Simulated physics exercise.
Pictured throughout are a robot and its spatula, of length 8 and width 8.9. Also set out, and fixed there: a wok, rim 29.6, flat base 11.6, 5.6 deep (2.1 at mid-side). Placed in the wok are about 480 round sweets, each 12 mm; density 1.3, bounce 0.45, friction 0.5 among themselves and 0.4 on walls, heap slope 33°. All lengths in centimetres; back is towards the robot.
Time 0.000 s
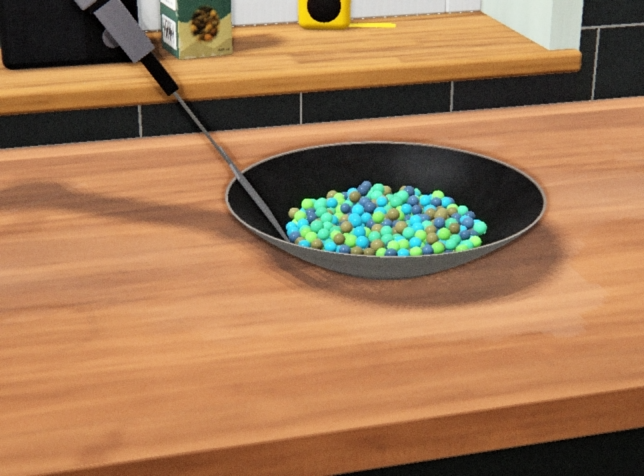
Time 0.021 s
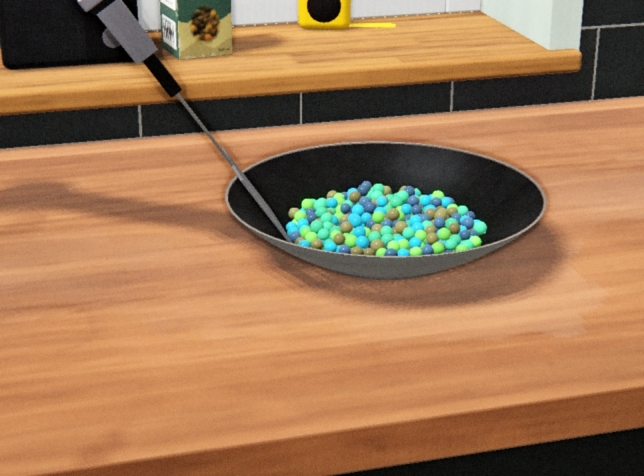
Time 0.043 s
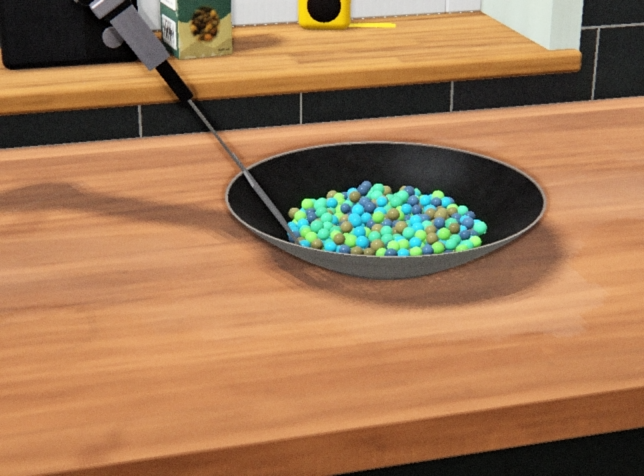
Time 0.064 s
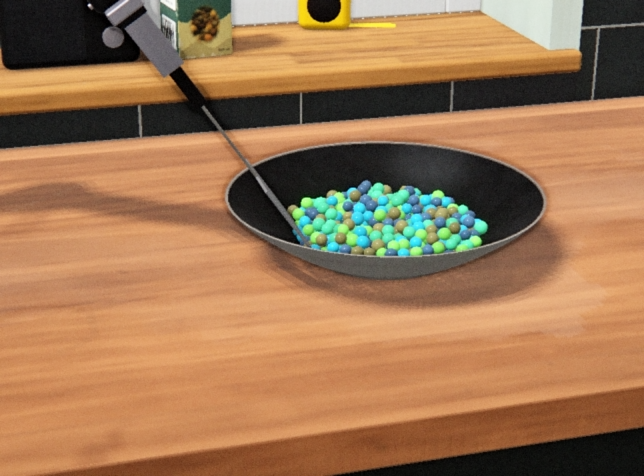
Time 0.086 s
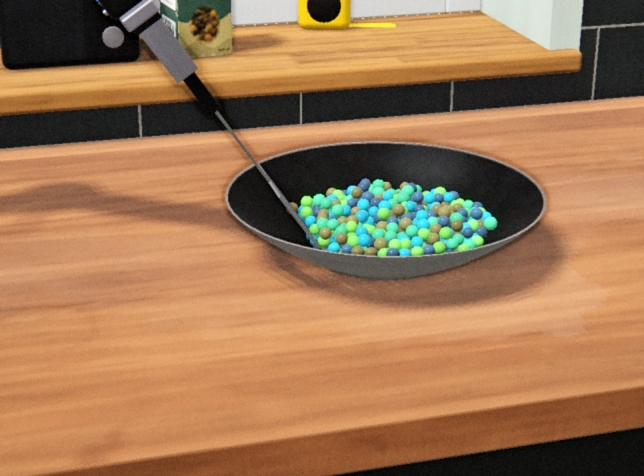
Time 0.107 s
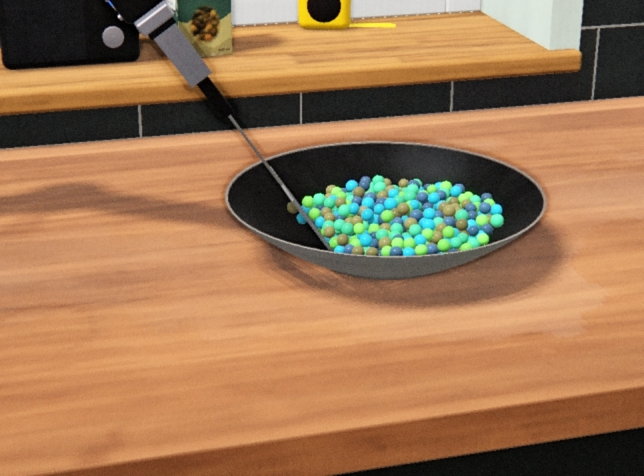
Robot arm with a spatula pushing into a heap of colourful round sweets in a black wok, nudging them slightly right.
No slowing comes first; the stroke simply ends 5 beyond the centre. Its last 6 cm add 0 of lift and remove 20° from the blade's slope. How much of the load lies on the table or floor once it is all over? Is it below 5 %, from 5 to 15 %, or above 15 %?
Below 5 %.
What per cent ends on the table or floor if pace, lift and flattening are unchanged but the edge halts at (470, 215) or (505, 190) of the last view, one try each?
About 10 and 35 per cent.
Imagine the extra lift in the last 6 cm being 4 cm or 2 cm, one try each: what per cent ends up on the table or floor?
You'd get some 0 per cent with the first setting and some 0 per cent with the second.
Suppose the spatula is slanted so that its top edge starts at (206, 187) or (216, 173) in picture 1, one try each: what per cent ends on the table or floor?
First try around 0 percent, second around 0 percent.
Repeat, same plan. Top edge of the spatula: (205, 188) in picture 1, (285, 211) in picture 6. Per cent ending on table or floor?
Off the vessel, on the table or floor: Some 5 percent.
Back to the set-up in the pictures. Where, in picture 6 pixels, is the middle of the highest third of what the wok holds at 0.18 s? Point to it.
(442, 208).
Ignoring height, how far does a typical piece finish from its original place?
The answer is about 6 cm.
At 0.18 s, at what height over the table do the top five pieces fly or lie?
I'd say close to 5 cm on average.
By 0.18 s, sloping 56°, highest piece 5 above the table; 476 in the wok.
By 0.25 s, sloping 46°, highest piece 6 above the table; 476 in the wok.
By 0.48 s, sloping 36°, highest piece 7 above the table; 474 in the wok, 1 on the table or floor, 1 on the blade or in flight.
By 1.53 s, sloping 36°, highest piece 7 above the table; 474 in the wok, 2 on the table or floor.
Final count, 474 in the wok, 2 on the table or floor. That is 0 % on the table or floor.
